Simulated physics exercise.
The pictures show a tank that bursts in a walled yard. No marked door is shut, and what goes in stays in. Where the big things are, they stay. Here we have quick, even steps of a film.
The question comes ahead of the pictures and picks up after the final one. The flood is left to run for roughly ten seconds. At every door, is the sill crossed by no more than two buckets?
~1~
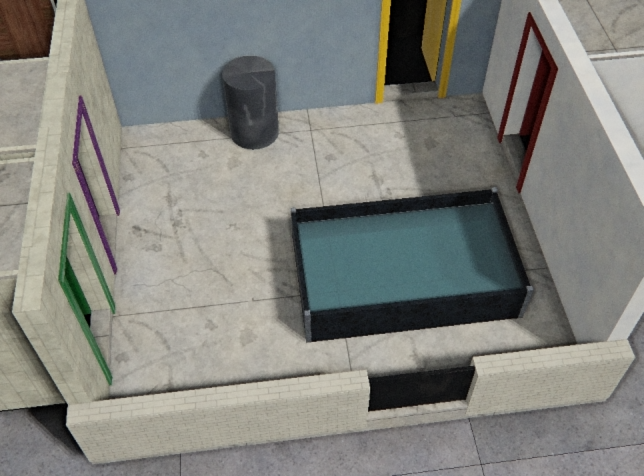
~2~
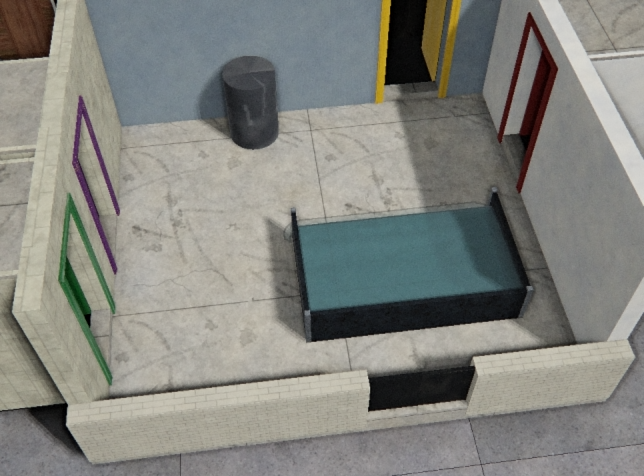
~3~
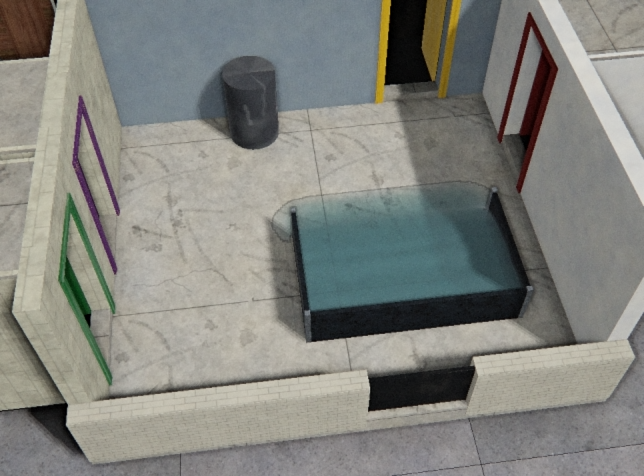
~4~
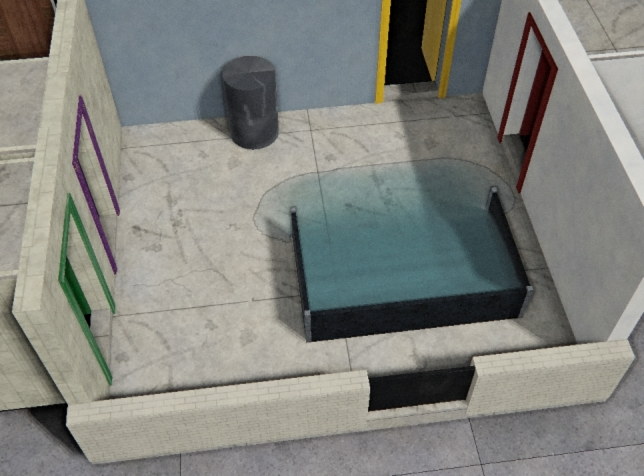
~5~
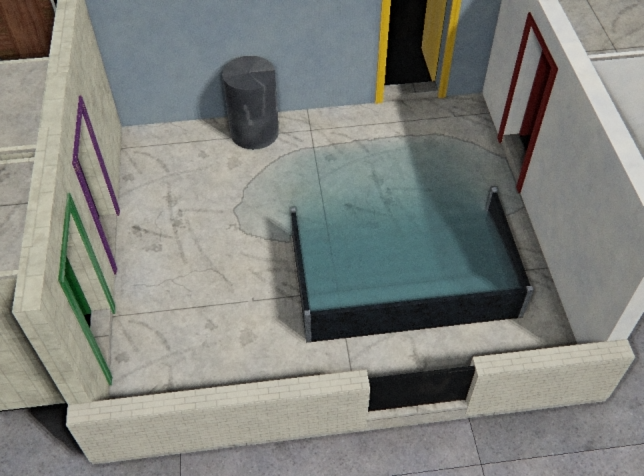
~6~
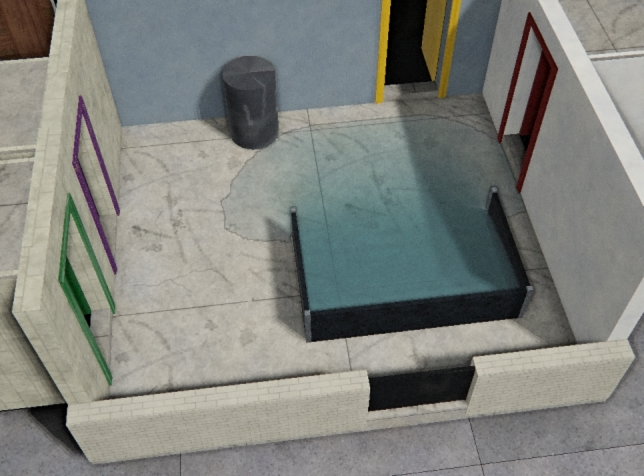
The purple door ends up over two buckets. The red door ends up within two buckets. The green door ends up within two buckets. The yellow door ends up over two buckets.
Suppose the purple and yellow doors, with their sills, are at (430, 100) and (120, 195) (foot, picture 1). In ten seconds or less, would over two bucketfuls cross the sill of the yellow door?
Well, yellow comes up short in the end.
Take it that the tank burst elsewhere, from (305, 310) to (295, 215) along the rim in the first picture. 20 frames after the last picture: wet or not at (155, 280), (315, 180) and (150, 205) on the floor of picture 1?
Taken in turn they're swamped, unwetted and swamped.
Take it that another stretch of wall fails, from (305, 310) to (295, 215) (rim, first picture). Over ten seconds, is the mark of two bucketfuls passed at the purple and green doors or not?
Outcome - purple door breaks the threshold, green door breaks the threshold.
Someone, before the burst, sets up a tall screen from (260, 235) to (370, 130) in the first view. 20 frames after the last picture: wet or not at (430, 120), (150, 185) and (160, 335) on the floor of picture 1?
Taking the three spots in turn, they are inundated, unwetted and unwetted.
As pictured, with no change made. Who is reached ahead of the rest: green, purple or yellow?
The answer here is the door marked yellow.
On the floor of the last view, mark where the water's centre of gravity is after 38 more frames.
Near (337, 233).
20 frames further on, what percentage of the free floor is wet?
It comes to 55 per cent.
A moment on, water covers 40 % of the floor; the purple door not reached, the red door wet at the sill, nothing in, the green door not reached, the yellow door over two buckets in.
Next, water covers 45 % of the floor; the purple door not reached, the red door wet at the sill, nothing in, the green door not reached, the yellow door far over two buckets in.
Then, water covers 55 % of the floor; the purple door not reached, the red door wet at the sill, nothing in, the green door not reached, the yellow door far over two buckets in.
Later, water covers 85 % of the floor; the purple door over two buckets in, the red door wet at the sill, nothing in, the green door wet at the sill, nothing in, the yellow door far over two buckets in.
In the end, water covers 95 % of the floor; the purple door over two buckets in, the red door wet at the sill, nothing in, the green door wet at the sill, nothing in, the yellow door far over two buckets in.
